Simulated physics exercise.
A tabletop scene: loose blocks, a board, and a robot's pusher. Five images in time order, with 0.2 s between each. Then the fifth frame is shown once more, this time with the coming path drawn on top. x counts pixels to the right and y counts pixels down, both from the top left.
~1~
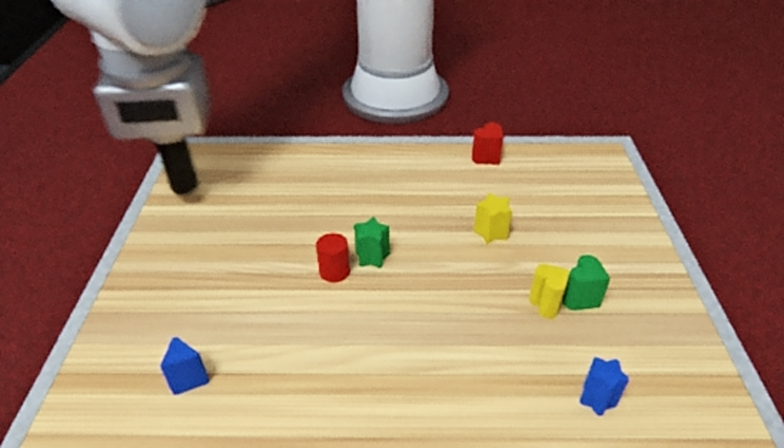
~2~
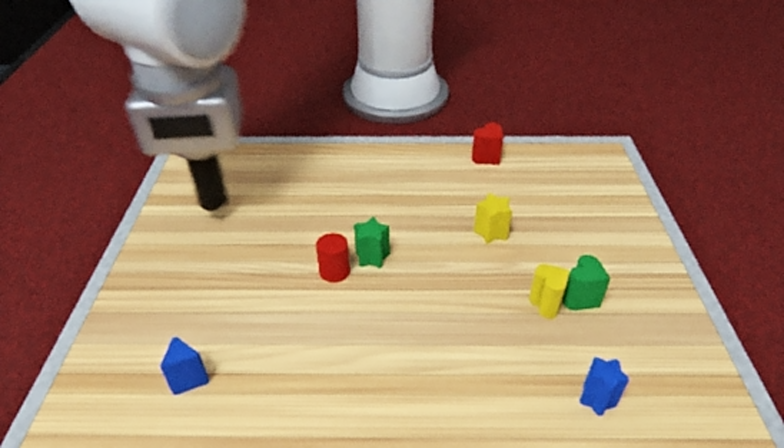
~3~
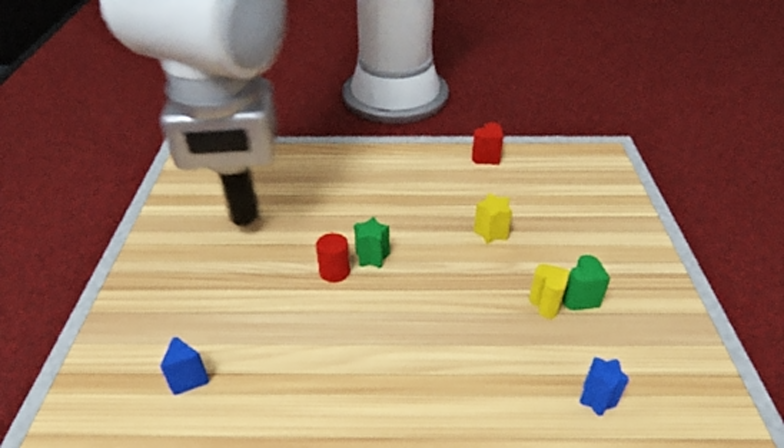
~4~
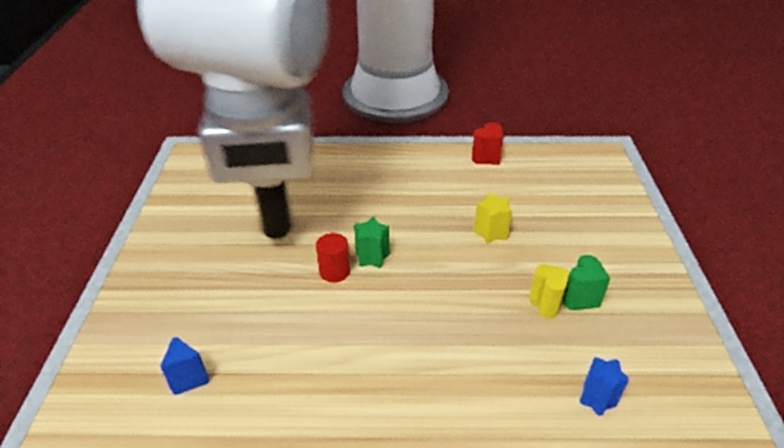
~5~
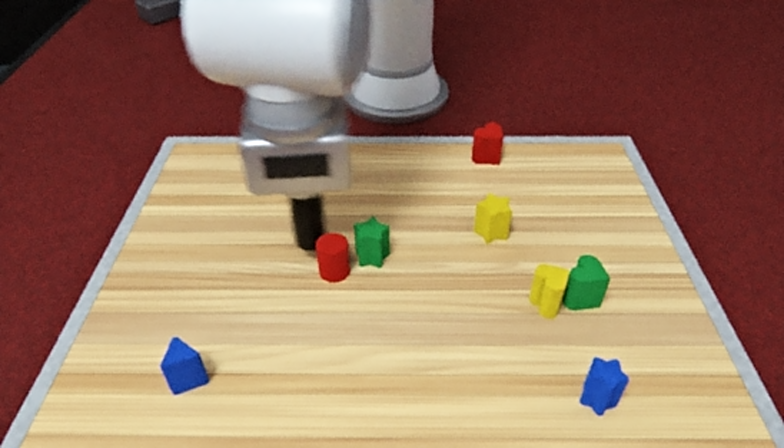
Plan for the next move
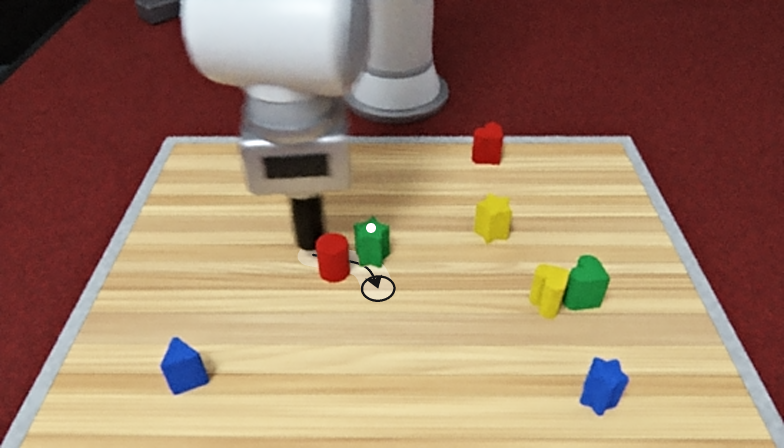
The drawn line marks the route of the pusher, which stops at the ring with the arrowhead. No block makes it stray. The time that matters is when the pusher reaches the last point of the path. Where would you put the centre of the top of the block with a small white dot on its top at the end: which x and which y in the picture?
At (393, 230).
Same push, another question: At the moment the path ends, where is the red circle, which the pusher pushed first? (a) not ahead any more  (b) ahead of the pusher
That would be b.
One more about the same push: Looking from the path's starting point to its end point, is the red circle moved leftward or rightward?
That's a shift to the right.
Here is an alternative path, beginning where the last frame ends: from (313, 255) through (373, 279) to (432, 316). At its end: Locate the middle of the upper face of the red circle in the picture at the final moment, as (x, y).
The centre of its top face lies at (376, 286).
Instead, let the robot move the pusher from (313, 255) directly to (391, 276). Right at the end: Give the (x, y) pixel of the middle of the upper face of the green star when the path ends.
(398, 227)
Path on the board, from (313, 255) over (341, 260) and (367, 268) to (378, 288); the dot is on the green star.
On the path given first. Halfway along, pusher at (354, 248); red circle at (356, 256); green star at (382, 228).
At the end, pusher at (378, 274); red circle at (361, 282); green star at (393, 230), turned 30° anticlockwise.
